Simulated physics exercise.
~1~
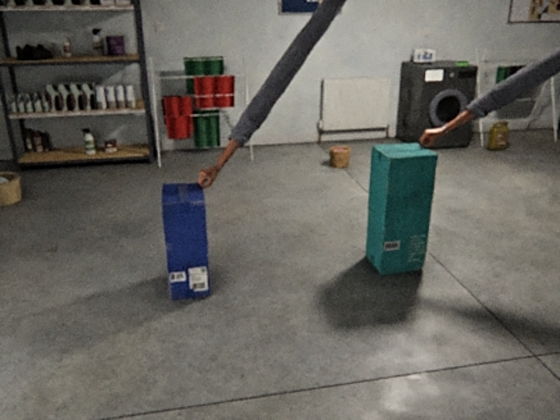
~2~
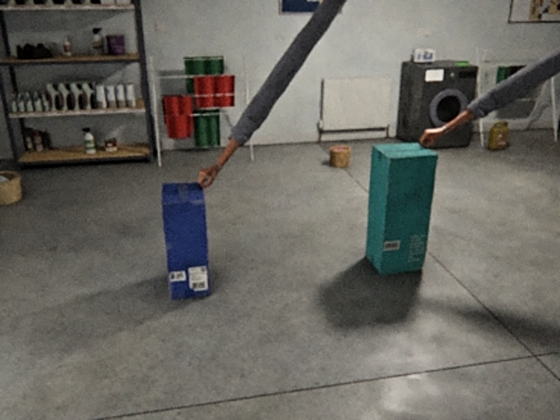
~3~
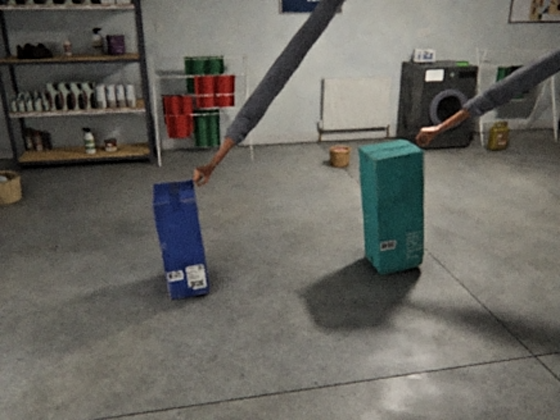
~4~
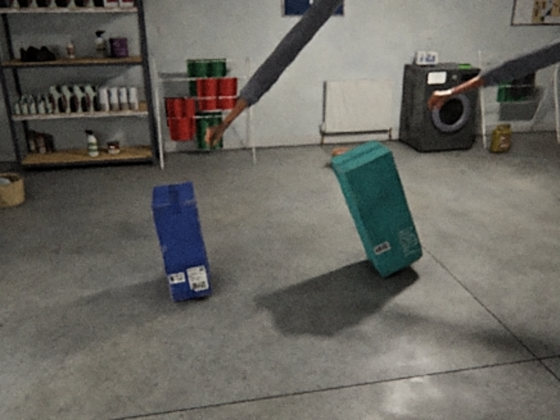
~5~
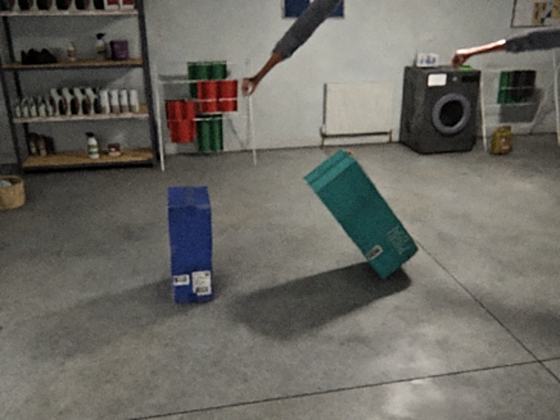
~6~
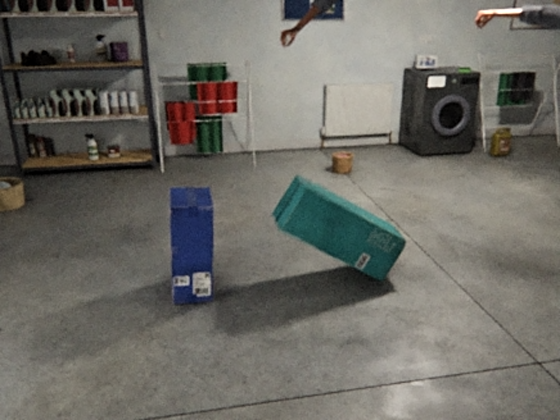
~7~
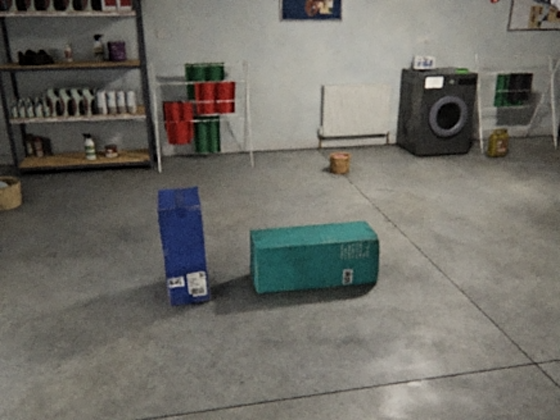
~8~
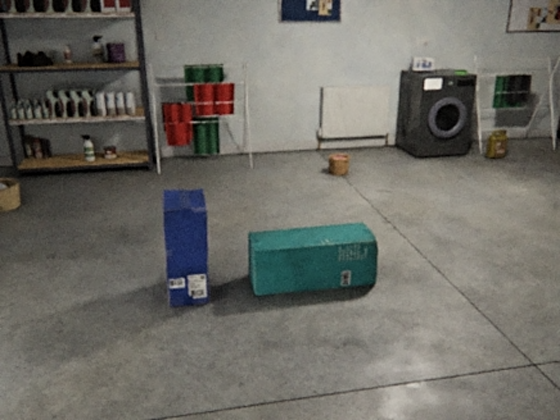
A tall turquoise box toppled to the left and ended up lying on its side after two hands pushed it and a blue box near their tops and drew away, while the blue one rocked slightly and settled back upright.
